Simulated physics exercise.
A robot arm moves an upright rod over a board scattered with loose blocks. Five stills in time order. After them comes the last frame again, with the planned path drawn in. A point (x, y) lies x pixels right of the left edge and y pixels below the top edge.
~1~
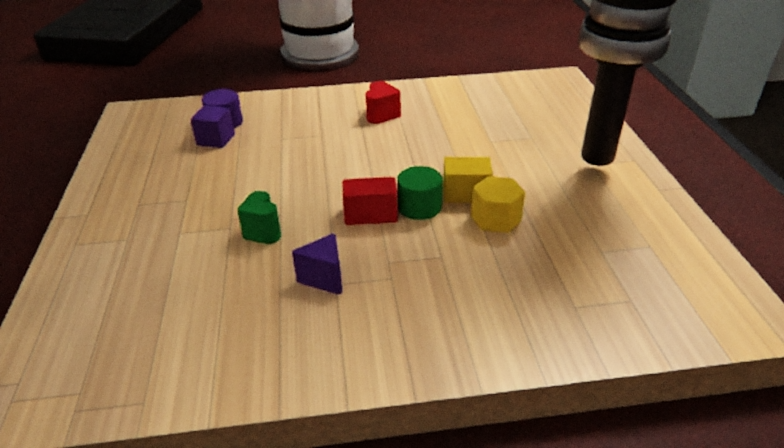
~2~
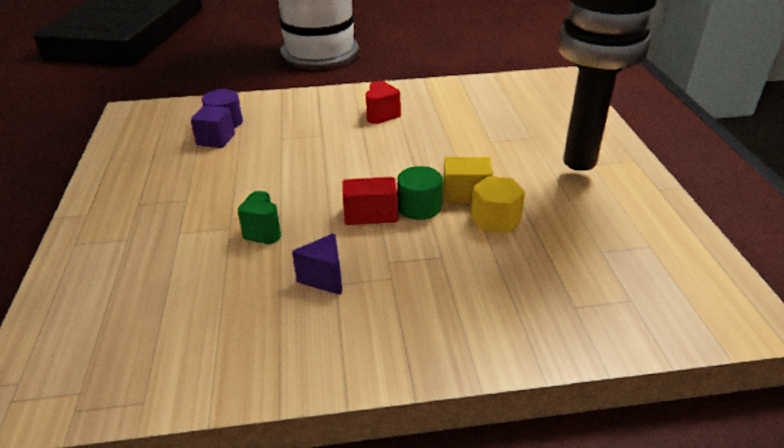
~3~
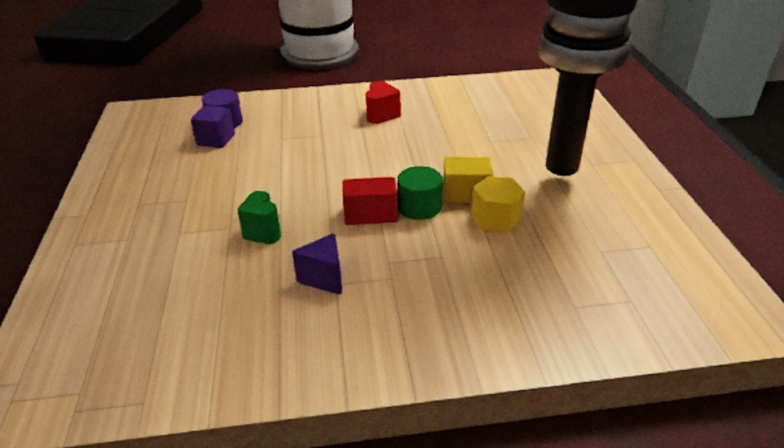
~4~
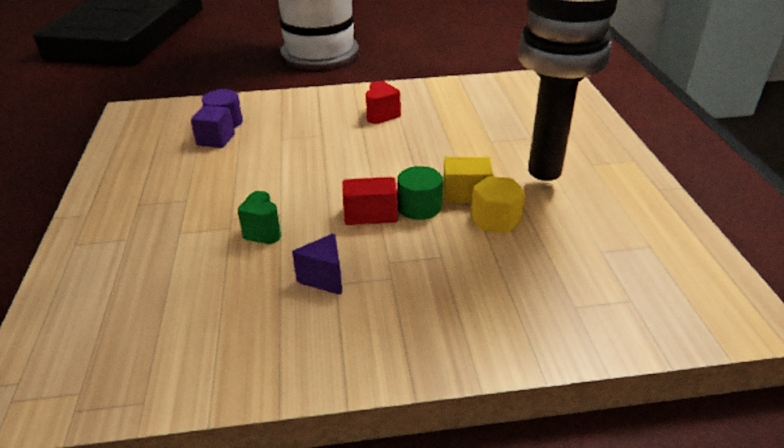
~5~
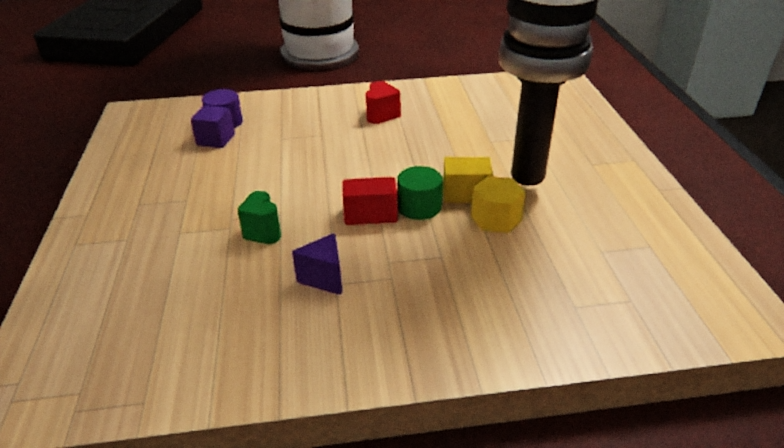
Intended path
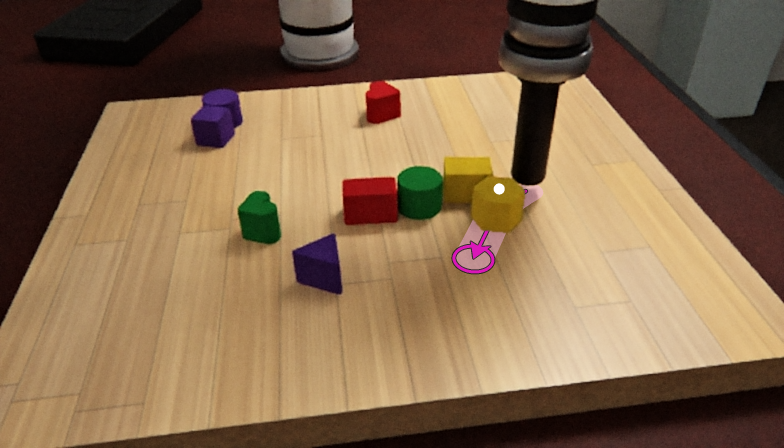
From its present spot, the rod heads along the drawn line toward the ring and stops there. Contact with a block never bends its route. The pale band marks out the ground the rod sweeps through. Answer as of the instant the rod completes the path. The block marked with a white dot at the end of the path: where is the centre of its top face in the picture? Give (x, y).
In the picture, that point is around (439, 245).
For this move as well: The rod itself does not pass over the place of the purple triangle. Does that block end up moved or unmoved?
It stays.
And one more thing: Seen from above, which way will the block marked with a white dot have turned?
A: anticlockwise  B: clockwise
That would be B.
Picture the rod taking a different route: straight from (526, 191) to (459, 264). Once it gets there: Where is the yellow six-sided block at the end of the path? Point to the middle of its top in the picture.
I'd guess (417, 240).
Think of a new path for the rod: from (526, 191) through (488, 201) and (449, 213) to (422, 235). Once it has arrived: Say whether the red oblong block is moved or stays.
The red oblong block will be pushed away from where it stands.
The drawn path runs from (526, 191) through (493, 220) to (473, 259); the dot is on the yellow six-sided block.
The first path, step by step. One third of the way, rod (502, 195); yellow oblong block (465, 166), turned 15° clockwise; yellow six-sided block (484, 202).
Two thirds of the way, rod (487, 219); yellow oblong block (465, 167), turned 20° clockwise; yellow six-sided block (463, 226).
At the end, rod (475, 245); purple triangle not moved; green circular block not moved; yellow oblong block (465, 167), turned 20° clockwise; yellow six-sided block (439, 245), turned 40° clockwise.
